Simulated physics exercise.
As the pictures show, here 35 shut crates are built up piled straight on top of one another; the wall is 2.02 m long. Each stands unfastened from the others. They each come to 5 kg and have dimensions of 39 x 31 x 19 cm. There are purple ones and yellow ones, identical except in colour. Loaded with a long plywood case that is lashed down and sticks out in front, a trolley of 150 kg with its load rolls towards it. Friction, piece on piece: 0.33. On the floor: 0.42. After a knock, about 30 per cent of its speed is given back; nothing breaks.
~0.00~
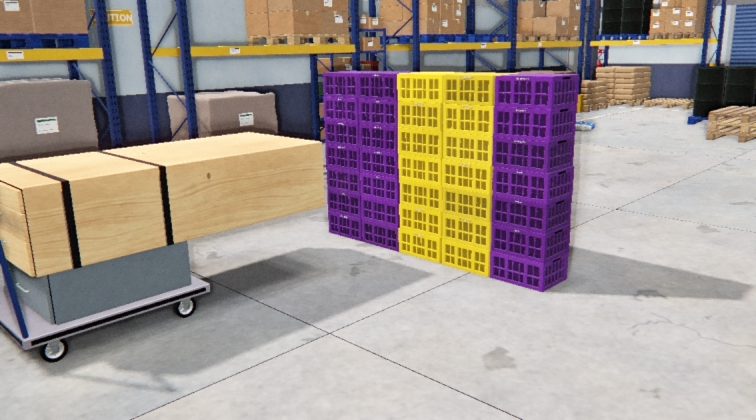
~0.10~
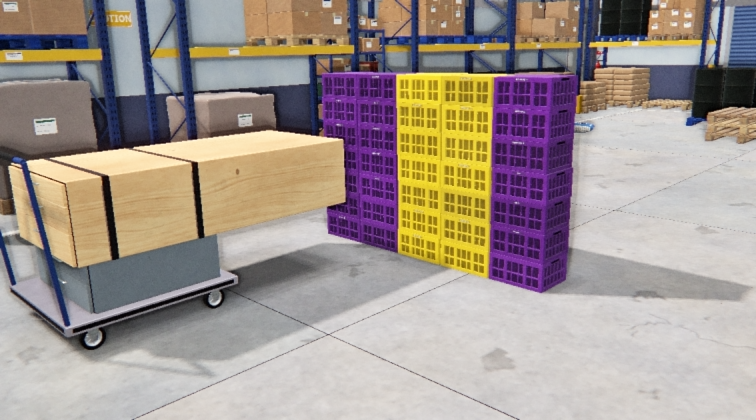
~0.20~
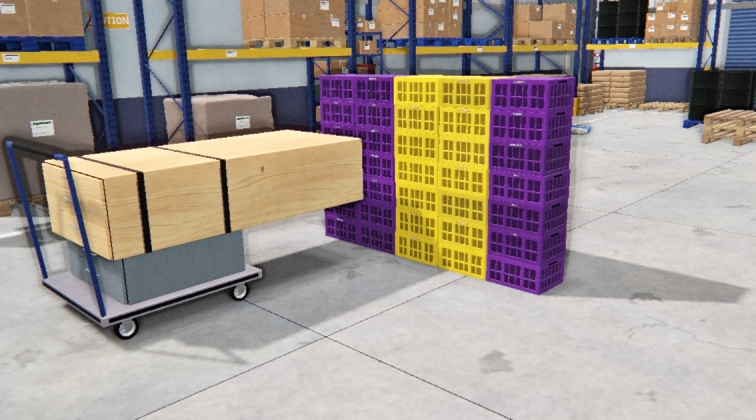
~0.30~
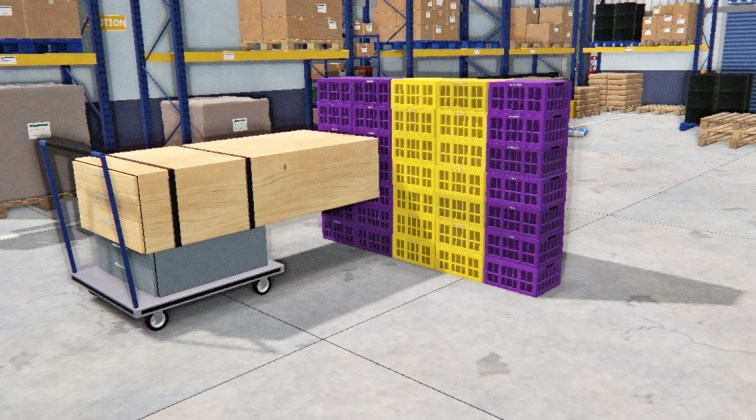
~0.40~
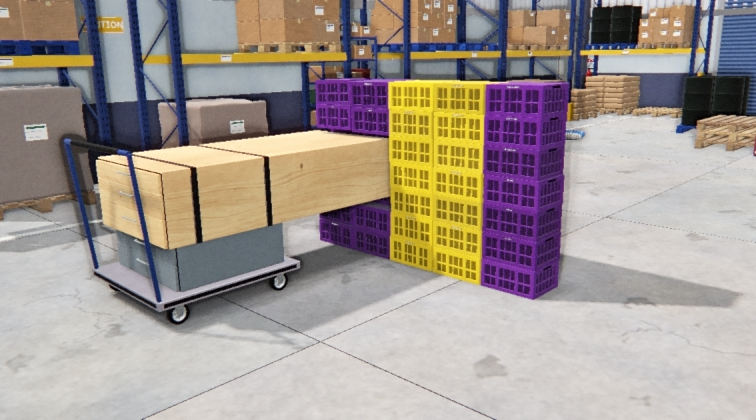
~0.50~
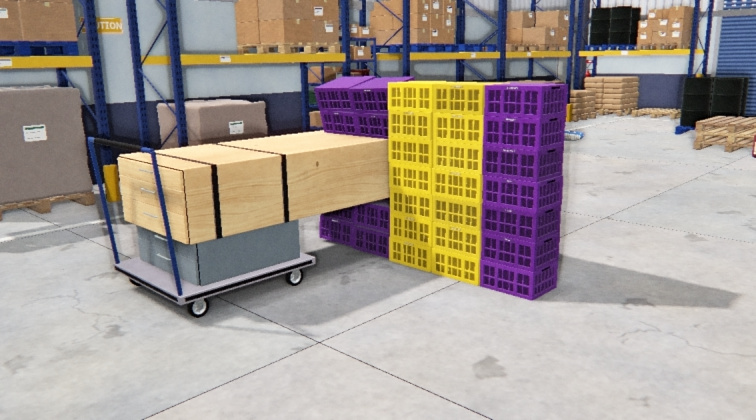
A trolley carrying a long wooden case rolling right towards a purple and yellow crate wall, pushing in and tilting purple crates.
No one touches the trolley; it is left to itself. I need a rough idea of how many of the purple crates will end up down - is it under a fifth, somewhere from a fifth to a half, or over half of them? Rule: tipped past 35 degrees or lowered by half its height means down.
I'd say from a fifth to a half of them.
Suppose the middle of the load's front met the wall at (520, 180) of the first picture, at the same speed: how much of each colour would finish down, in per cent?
Then purple ends 20 per cent down and yellow 30 per cent.
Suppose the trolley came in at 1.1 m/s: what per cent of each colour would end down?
Share down, in per cent: Purple 60, yellow 0.
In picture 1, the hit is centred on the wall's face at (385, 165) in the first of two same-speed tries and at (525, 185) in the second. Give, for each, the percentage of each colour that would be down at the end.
You'd get purple at 40 followed by 20, and yellow at 30 followed by 30 percent.
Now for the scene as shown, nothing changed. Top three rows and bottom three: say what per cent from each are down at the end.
30% and 10%.
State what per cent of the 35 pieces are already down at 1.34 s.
25 percent by then.
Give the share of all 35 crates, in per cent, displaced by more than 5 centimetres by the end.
40 percent.
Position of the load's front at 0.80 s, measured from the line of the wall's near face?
At that instant, about 65 cm beyond.
Around 0.80 s, load 67 cm past the wall's line, still rolling; 7 of the 21 purple crates down (7 of 35 in all colours); top purple crate tipped 23°, 7 cm lower.
Around 1.34 s, load 1.23 m past the wall's line, still rolling; 8 of the 21 purple crates down (8 of 35 in all colours); top purple crate on its side.
Finally (3.0 s), load 1.52 m past the wall's line, stopped; 8 of the 21 purple crates down (8 of 35 in all colours); top purple crate on its side; top yellow crate unmoved. That is 38 per cent. Seen by the last camera, middles, top purple crate near (453, 110), top yellow crate near (424, 96).
